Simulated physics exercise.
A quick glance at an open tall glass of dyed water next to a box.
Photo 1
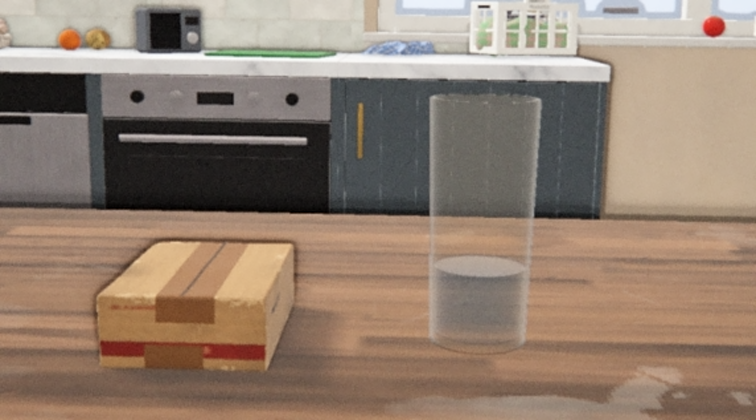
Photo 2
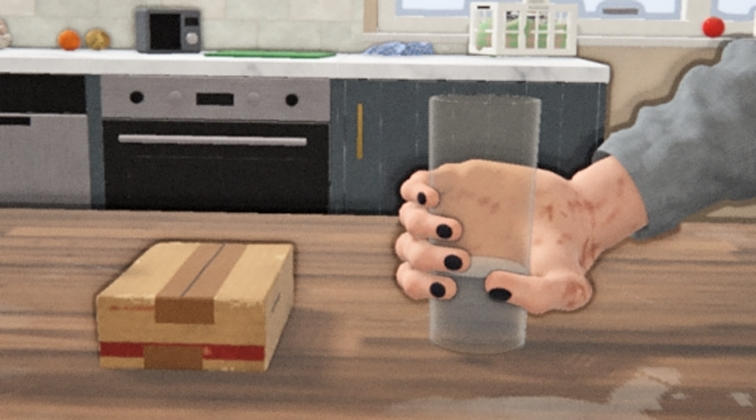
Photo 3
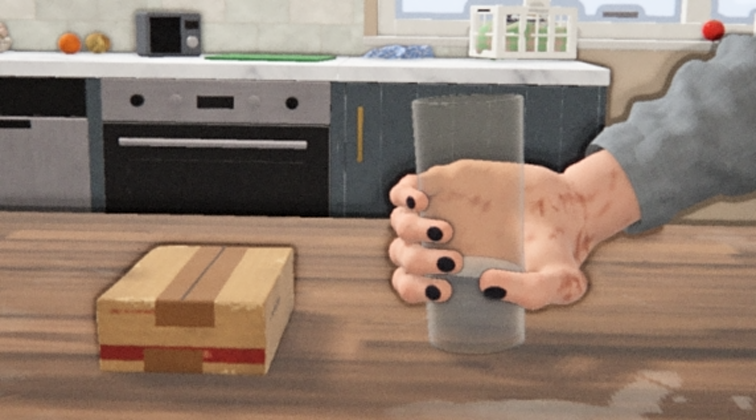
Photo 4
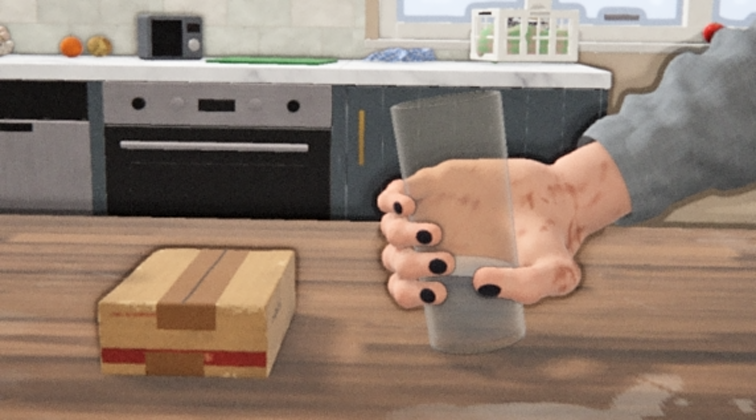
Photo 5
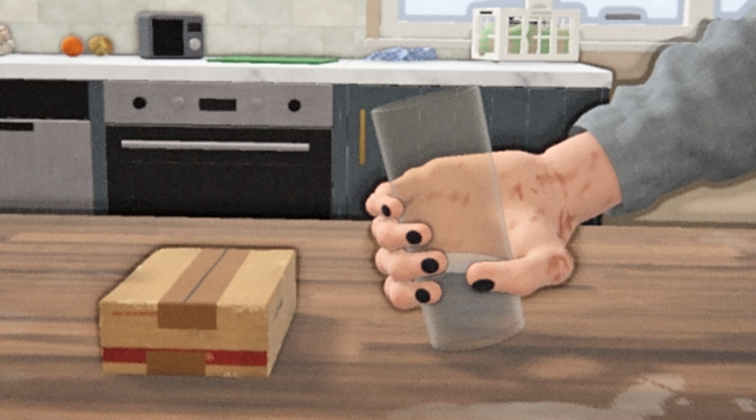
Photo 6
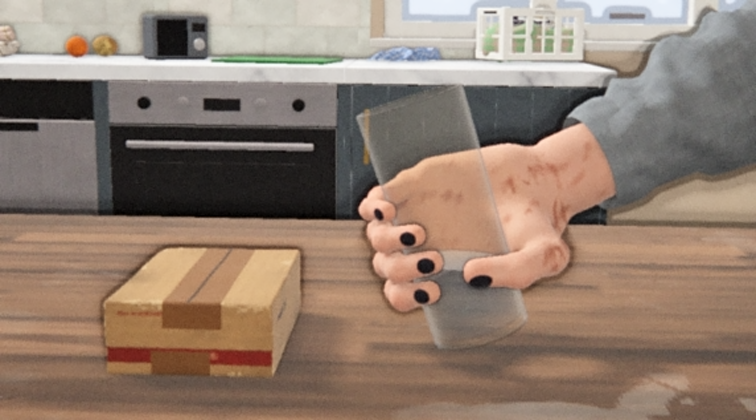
In a kitchen, a tall clear glass about a quarter full stands upright on a wooden surface, right of a taped cardboard box. A hand in a grey sleeve reaches in from the right and grips the glass, then gradually tilts it left, its top leaning towards the box.
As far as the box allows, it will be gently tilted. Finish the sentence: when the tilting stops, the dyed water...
When the tilting stops, the dyed water is all still inside.
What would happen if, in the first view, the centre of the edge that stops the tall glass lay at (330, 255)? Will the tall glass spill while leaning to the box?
No overflow.
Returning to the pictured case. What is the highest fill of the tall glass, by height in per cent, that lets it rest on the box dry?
It can go up to around 60 per cent.
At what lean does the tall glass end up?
I'd put it at roughly 65 degrees from the vertical.
Shortly, the tall glass leans by about 40°; none is lost.
Then, the tall glass leans by about 55°; none is lost.
At the finish, the tall glass leans by about 65°, against the box; none is lost.
